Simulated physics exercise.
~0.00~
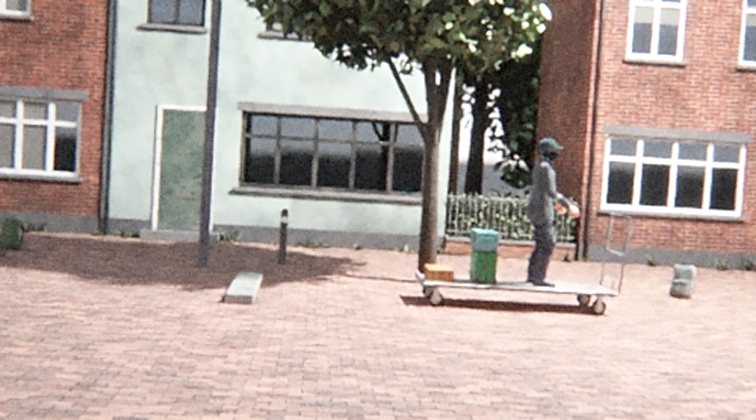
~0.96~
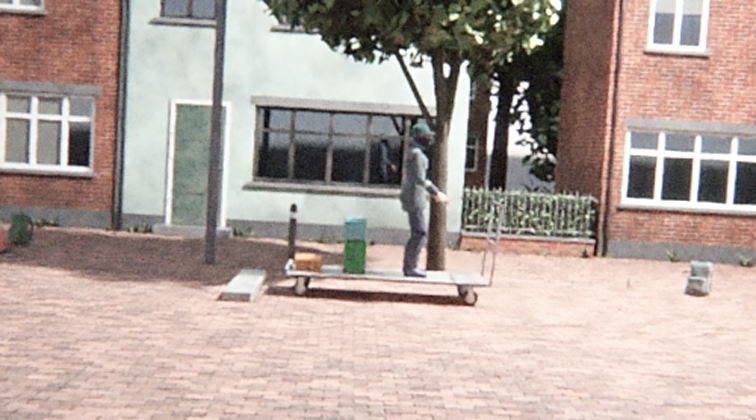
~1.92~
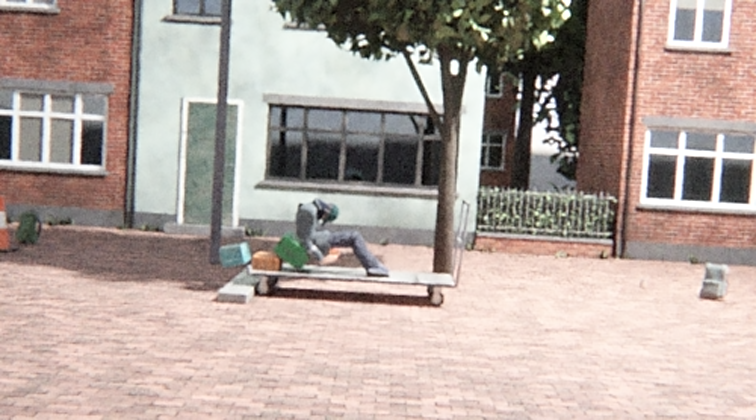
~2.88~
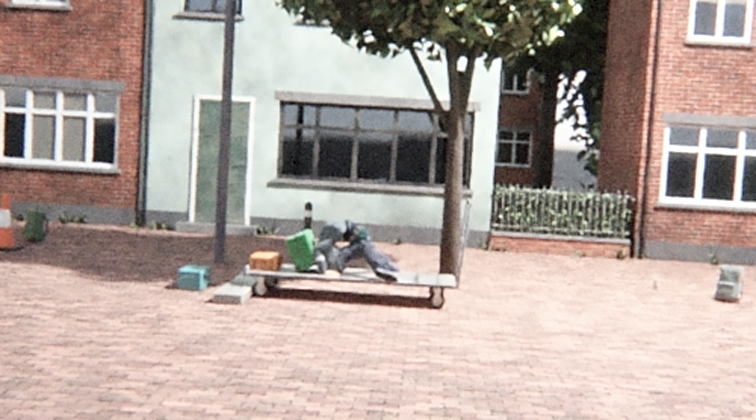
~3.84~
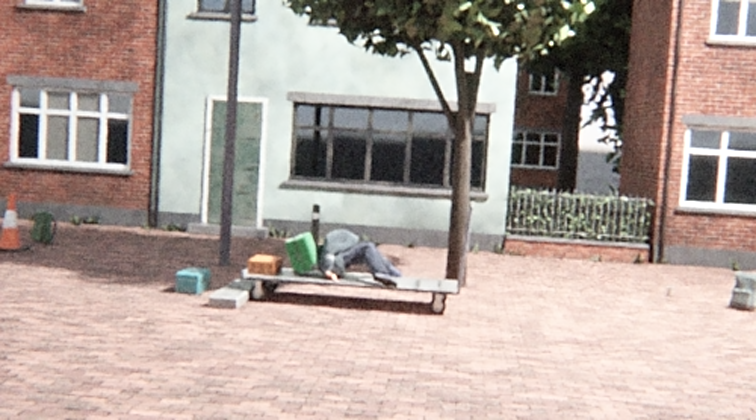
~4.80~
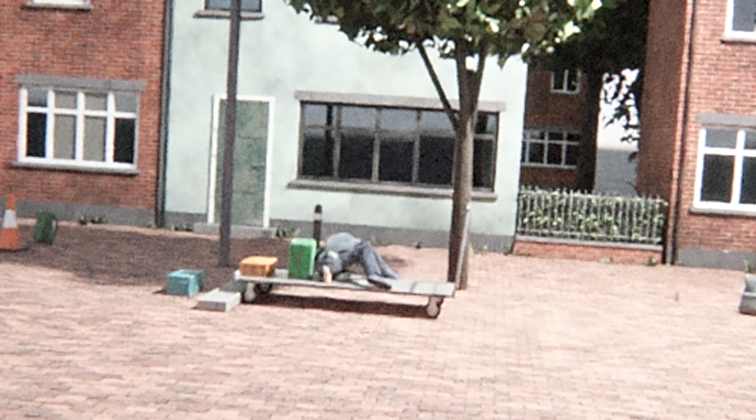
We see a capped figure riding a flat trolley leftward across a brick square until it stops at a low kerb; the rider topples backward, a teal box drops off the front onto the paving, and the rider ends lying on the deck behind an orange crate and green case.
